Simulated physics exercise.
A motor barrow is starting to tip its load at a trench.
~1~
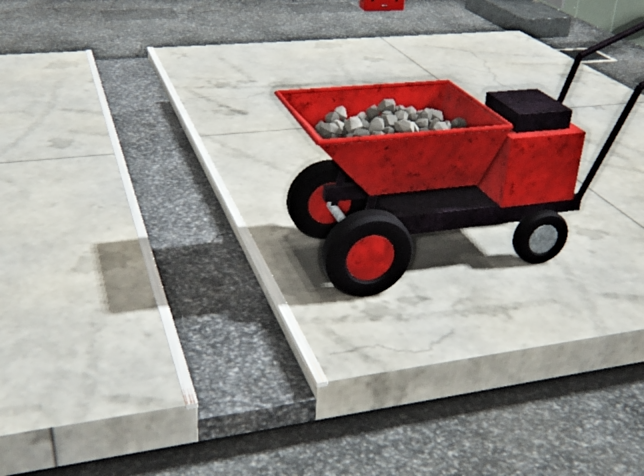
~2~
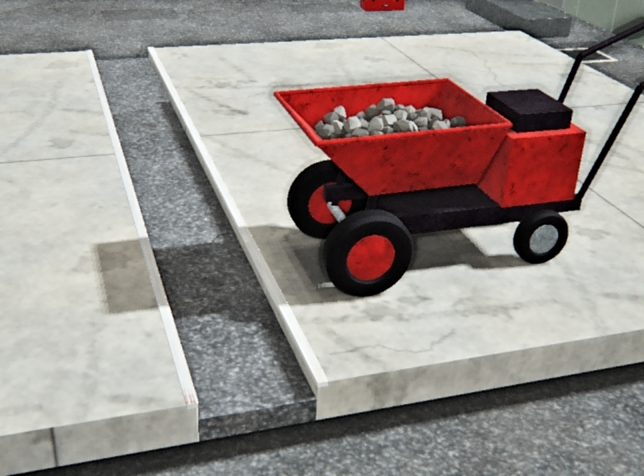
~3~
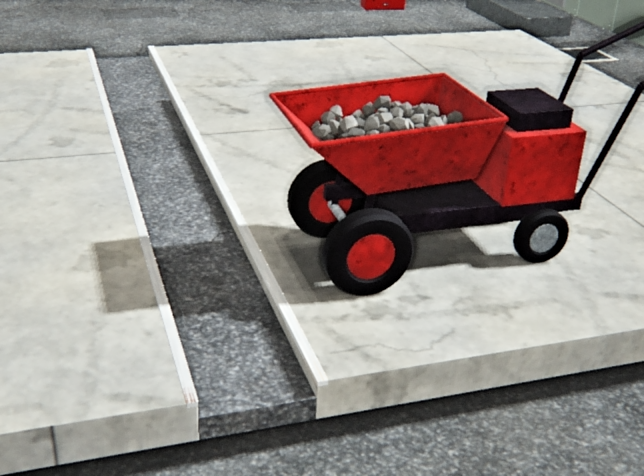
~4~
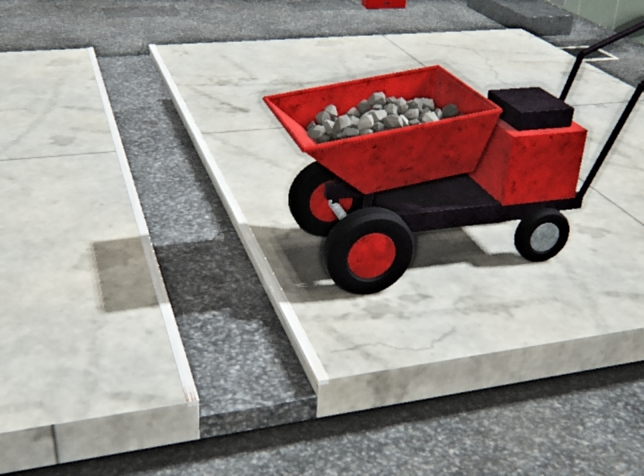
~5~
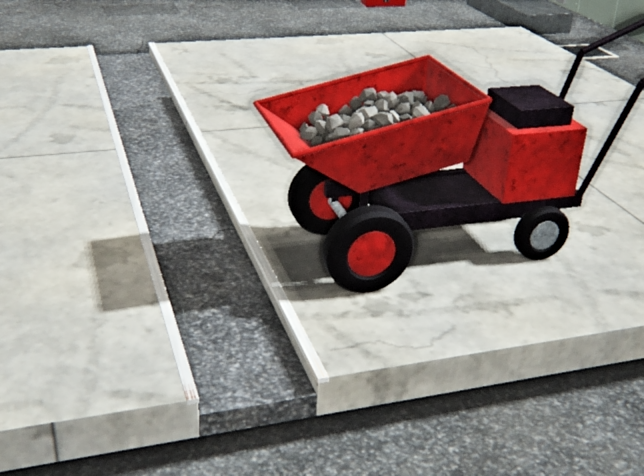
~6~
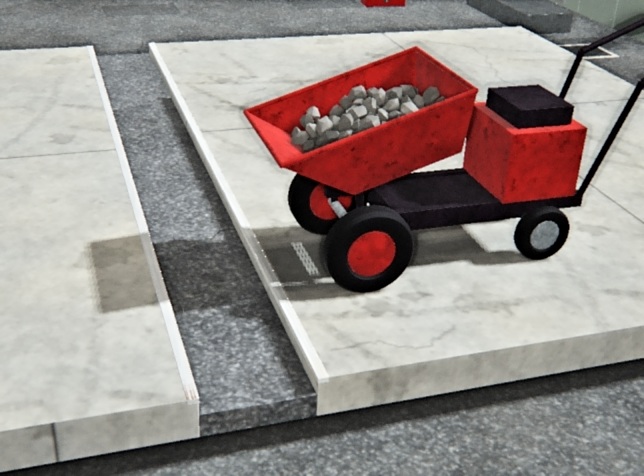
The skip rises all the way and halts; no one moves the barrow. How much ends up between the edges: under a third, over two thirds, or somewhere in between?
No less than a third, no more than two thirds.
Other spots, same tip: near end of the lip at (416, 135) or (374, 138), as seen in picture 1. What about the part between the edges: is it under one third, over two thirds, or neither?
First one to two thirds, then beyond two thirds.
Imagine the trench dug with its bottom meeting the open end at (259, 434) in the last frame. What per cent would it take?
The share would be roughly 90 per cent.
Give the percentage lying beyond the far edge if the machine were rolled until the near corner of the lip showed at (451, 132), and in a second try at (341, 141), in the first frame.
The first gives 0 %, the second 0 %.
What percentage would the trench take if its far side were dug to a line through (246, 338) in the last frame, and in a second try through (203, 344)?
First try: About 0 %; second try: About 40 %.
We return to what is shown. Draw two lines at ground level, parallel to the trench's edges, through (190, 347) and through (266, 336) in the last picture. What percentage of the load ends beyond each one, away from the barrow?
The first comes to 20 %, the second to 70 %.
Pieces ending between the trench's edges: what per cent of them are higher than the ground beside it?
Roughly 30 percent of them.
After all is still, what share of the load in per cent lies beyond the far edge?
Roughly 15 in a hundred.
Shortly afterwards, skip tipped steeply; the whole lot in the skip.
Next, skip tipped right over; near half in the skip; near half in or heaped over the trench; a little beyond it.
Some moments later, skip tipped right over; near a quarter in the skip; near two thirds in or heaped over the trench; a little beyond it.
In the end, skip tipped right over; near a quarter in the skip; near two thirds in or heaped over the trench; a little beyond it.
